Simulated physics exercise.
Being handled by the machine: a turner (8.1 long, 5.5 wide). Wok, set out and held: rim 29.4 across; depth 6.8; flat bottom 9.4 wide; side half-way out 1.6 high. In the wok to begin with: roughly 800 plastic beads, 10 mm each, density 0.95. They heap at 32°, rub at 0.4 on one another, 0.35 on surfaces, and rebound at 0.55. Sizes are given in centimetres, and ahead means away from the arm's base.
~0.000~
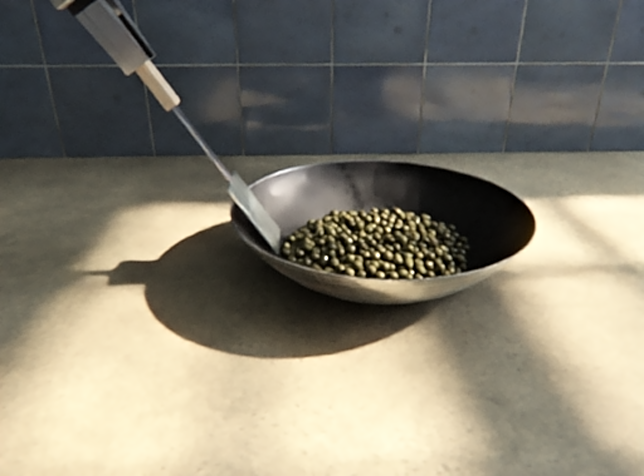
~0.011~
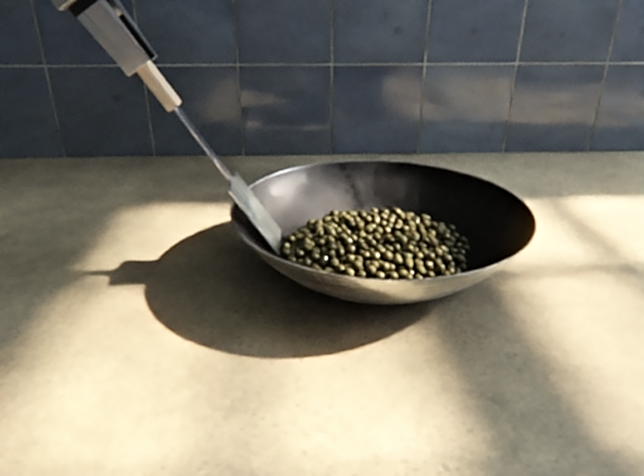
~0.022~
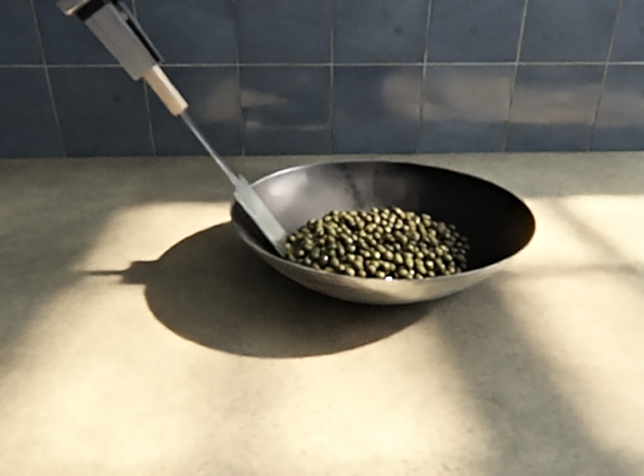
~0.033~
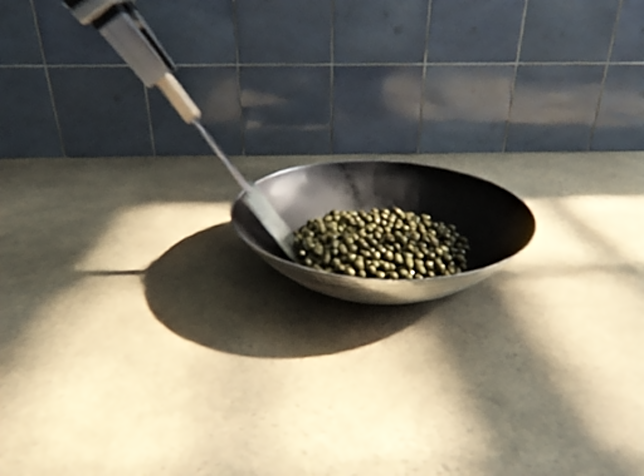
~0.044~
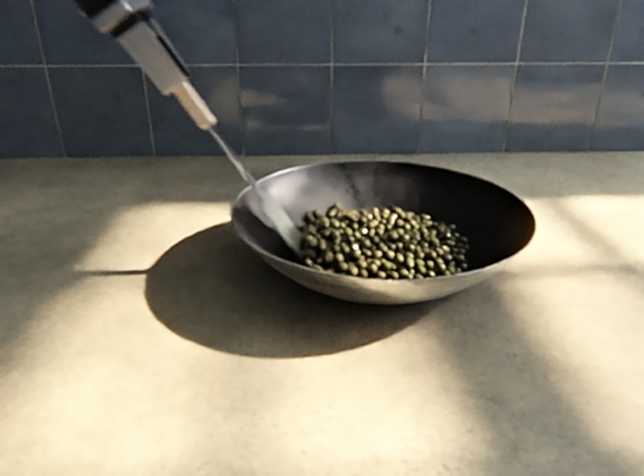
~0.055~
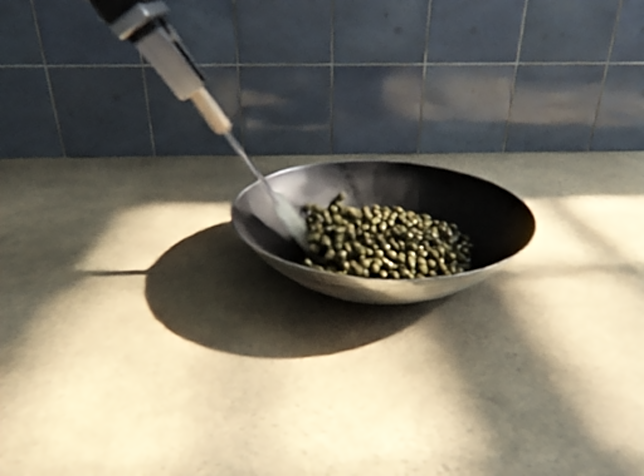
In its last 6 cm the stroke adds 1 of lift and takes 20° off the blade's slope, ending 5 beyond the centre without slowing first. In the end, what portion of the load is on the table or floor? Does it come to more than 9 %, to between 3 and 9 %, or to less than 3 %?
It comes to less than 3 %.
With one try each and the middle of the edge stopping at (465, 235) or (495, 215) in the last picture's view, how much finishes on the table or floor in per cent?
I'd say some 15 per cent, then some 25 per cent.
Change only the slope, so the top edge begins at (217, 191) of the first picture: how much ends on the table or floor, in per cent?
Near 0 in a hundred.
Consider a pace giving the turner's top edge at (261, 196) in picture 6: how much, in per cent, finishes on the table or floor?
Estimate: Close to 0 %.
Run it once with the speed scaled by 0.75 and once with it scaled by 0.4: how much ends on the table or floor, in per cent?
Close to 0 and 0 percent respectively.
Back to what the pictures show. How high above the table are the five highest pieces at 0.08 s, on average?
Roughly 6 centimetres.
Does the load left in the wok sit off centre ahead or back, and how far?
Ahead, by around 4.0 cm.
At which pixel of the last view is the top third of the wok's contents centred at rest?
It is centred around (460, 229).
By 0.08 s, sloping 57°, highest piece 6 above the table; 804 in the wok.
By 0.11 s, sloping 51°, highest piece 8 above the table; 804 in the wok.
By 0.32 s, sloping 37°, highest piece 7 above the table; 802 in the wok, 2 on the table or floor.
By 1.37 s, sloping 37°, highest piece 6 above the table; 802 in the wok, 2 on the table or floor.
Final count, 802 in the wok, 2 on the table or floor. That is 0 % on the table or floor.
